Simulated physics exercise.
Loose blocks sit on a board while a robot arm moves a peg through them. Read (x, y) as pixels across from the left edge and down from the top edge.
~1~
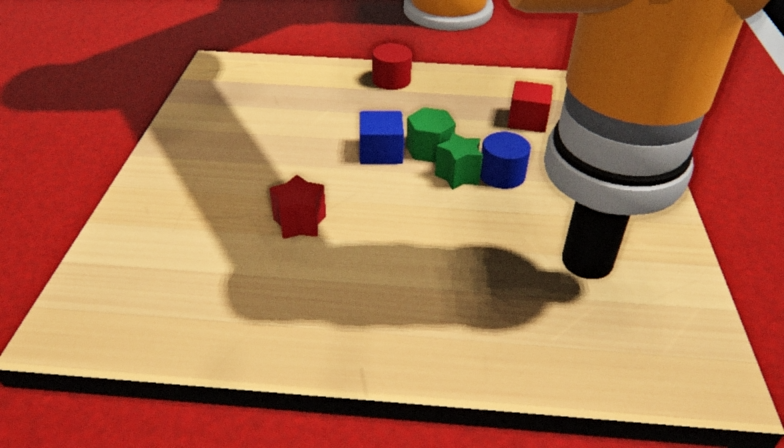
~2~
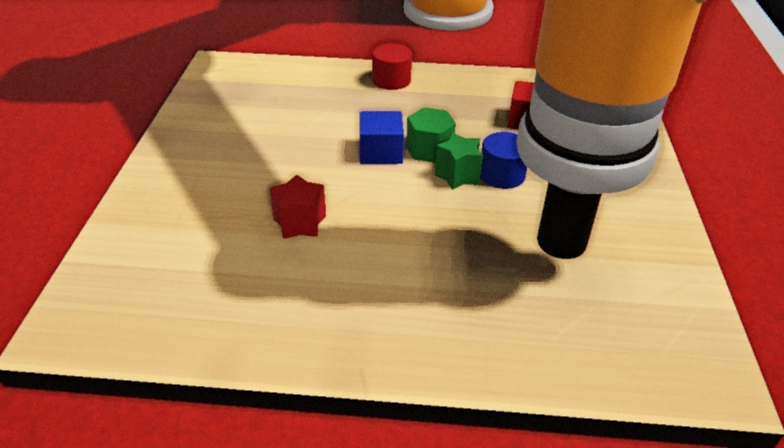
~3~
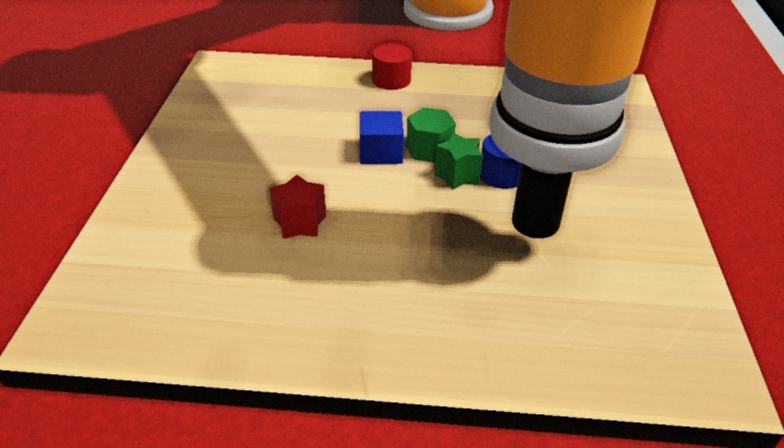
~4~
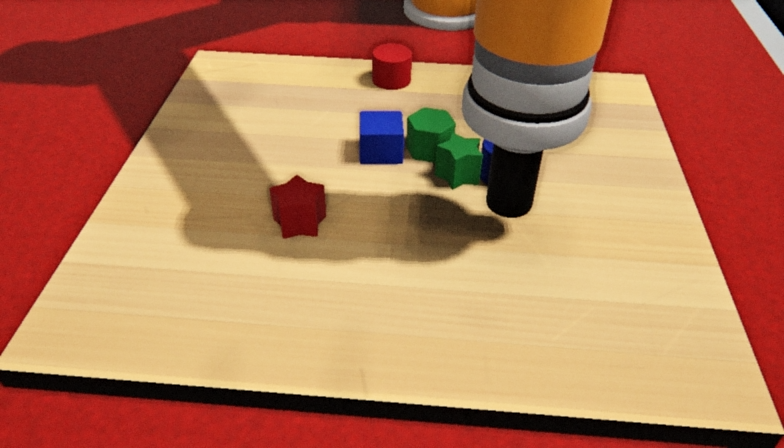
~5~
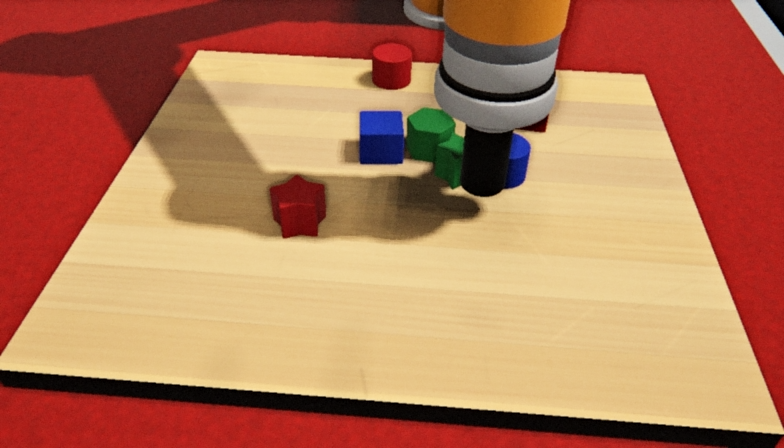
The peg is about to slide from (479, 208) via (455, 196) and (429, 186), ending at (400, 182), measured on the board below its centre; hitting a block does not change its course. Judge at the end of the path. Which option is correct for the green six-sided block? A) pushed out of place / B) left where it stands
It's A.
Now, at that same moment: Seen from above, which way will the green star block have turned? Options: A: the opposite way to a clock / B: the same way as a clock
I'll go with B - the same way as a clock.
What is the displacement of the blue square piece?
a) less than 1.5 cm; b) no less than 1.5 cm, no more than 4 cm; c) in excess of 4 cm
The one that fits is a, less than 1.5 cm.
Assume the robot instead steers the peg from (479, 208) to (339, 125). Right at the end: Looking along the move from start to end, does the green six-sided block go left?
It seems not.
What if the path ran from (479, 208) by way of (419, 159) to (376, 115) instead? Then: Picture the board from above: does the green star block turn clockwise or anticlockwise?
Answer: With the clock.
The first path, step by step. Halfway along, peg at (443, 167); green six-sided block at (430, 116); green star block at (453, 138), turned 35° clockwise.
At the end, peg at (401, 159); blue square piece unmoved; green six-sided block at (430, 113); green star block at (449, 137), turned 55° clockwise.
